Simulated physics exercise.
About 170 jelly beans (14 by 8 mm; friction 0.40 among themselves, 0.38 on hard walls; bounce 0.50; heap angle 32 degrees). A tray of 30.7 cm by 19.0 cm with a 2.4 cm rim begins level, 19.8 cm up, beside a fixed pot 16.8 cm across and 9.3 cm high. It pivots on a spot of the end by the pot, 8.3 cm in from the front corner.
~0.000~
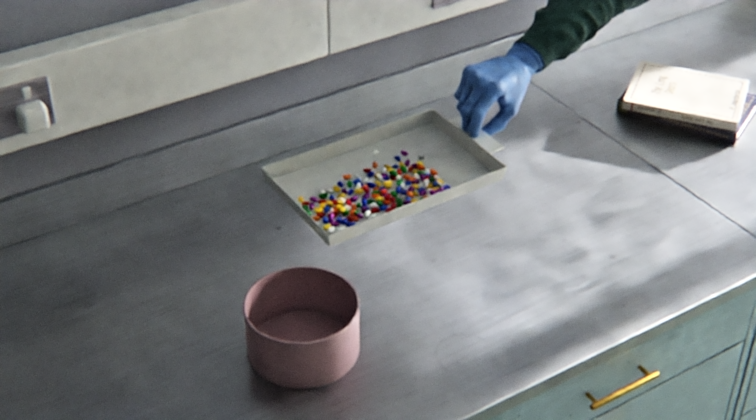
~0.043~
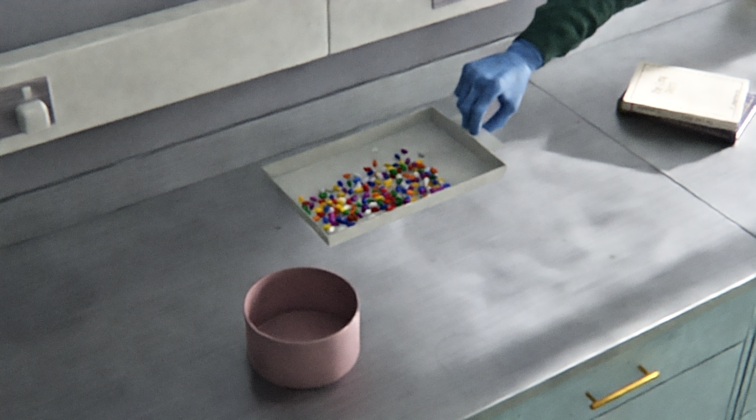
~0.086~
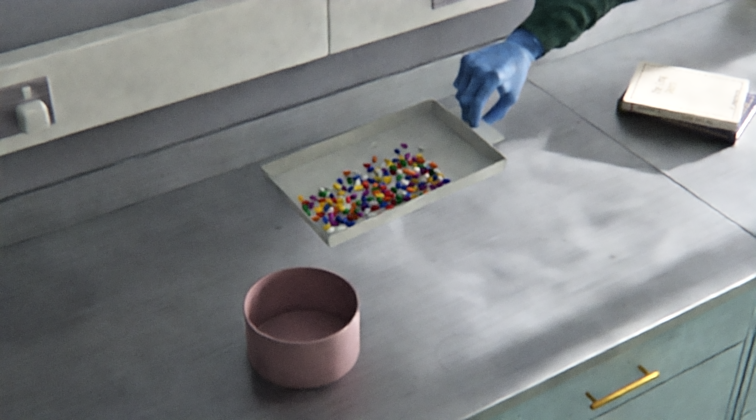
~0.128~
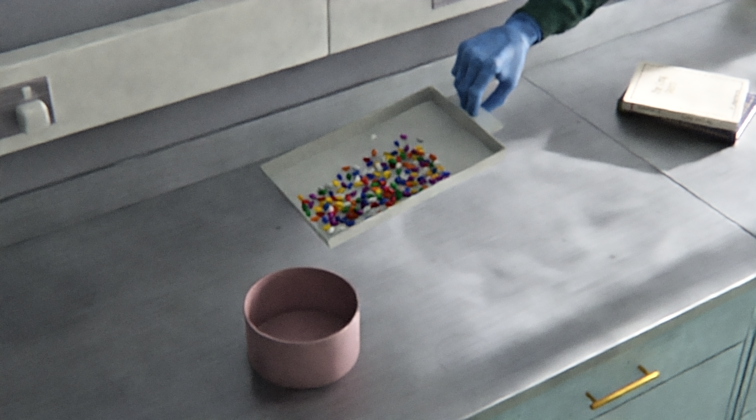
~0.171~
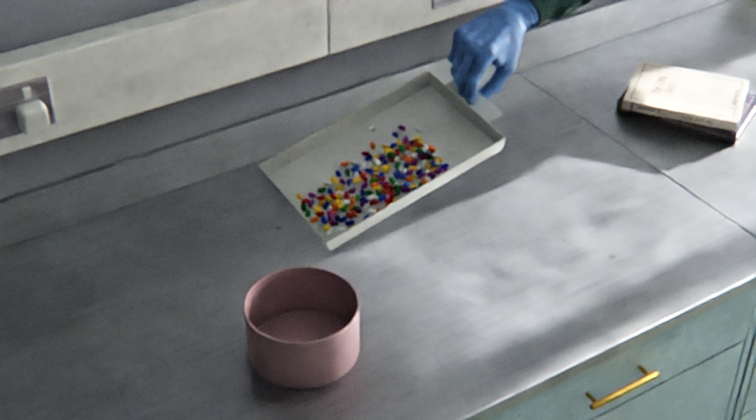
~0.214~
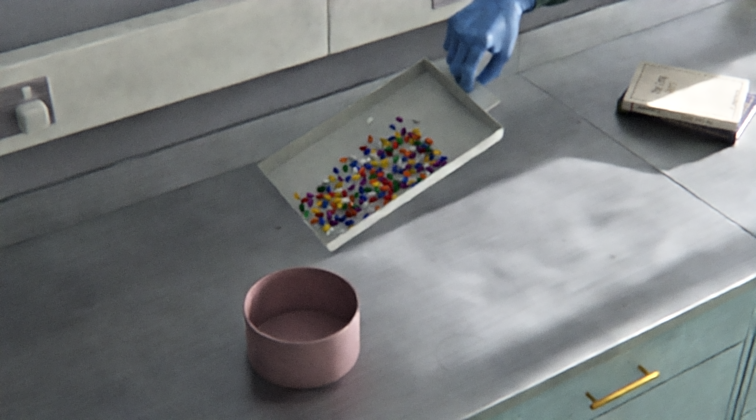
At the start, a shallow tray of colourful pieces lies flat on a grey counter behind a pink pot, with a blue-gloved hand at its far right corner. The hand then raises that end, slowly at first, and the tray slants down toward the left while the pieces stay bunched together.
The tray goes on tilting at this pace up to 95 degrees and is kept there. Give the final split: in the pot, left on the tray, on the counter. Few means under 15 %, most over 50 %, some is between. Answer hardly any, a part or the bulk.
Pot: The bulk, tray: Hardly any, counter: Hardly any.
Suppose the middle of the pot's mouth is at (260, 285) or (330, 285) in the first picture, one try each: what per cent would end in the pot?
Some 35 and 70 per cent.
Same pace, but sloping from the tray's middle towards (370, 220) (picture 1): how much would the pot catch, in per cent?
Some 95 per cent.
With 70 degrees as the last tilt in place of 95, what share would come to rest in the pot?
Then about 55 per cent.
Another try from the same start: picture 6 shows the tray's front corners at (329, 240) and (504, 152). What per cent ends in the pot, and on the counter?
Pot 100, counter 0.
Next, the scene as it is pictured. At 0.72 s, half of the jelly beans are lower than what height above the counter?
Roughly 20 cm.
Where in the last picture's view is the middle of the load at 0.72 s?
At about (315, 243).
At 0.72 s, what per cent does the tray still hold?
About 75 per cent.
Then, at 0.52 s, tilt 57 degrees; the tray holds 100 %, the pot 0 %.
Then, at 0.72 s, tilt 82 degrees; the tray holds 75 %, the pot 0 %.
After 1.04 s, tilt 95 degrees; the tray holds 10 %, the pot 80 %.
At rest (2.1 s), pot 100 %, tray 0 %, counter 0 %.
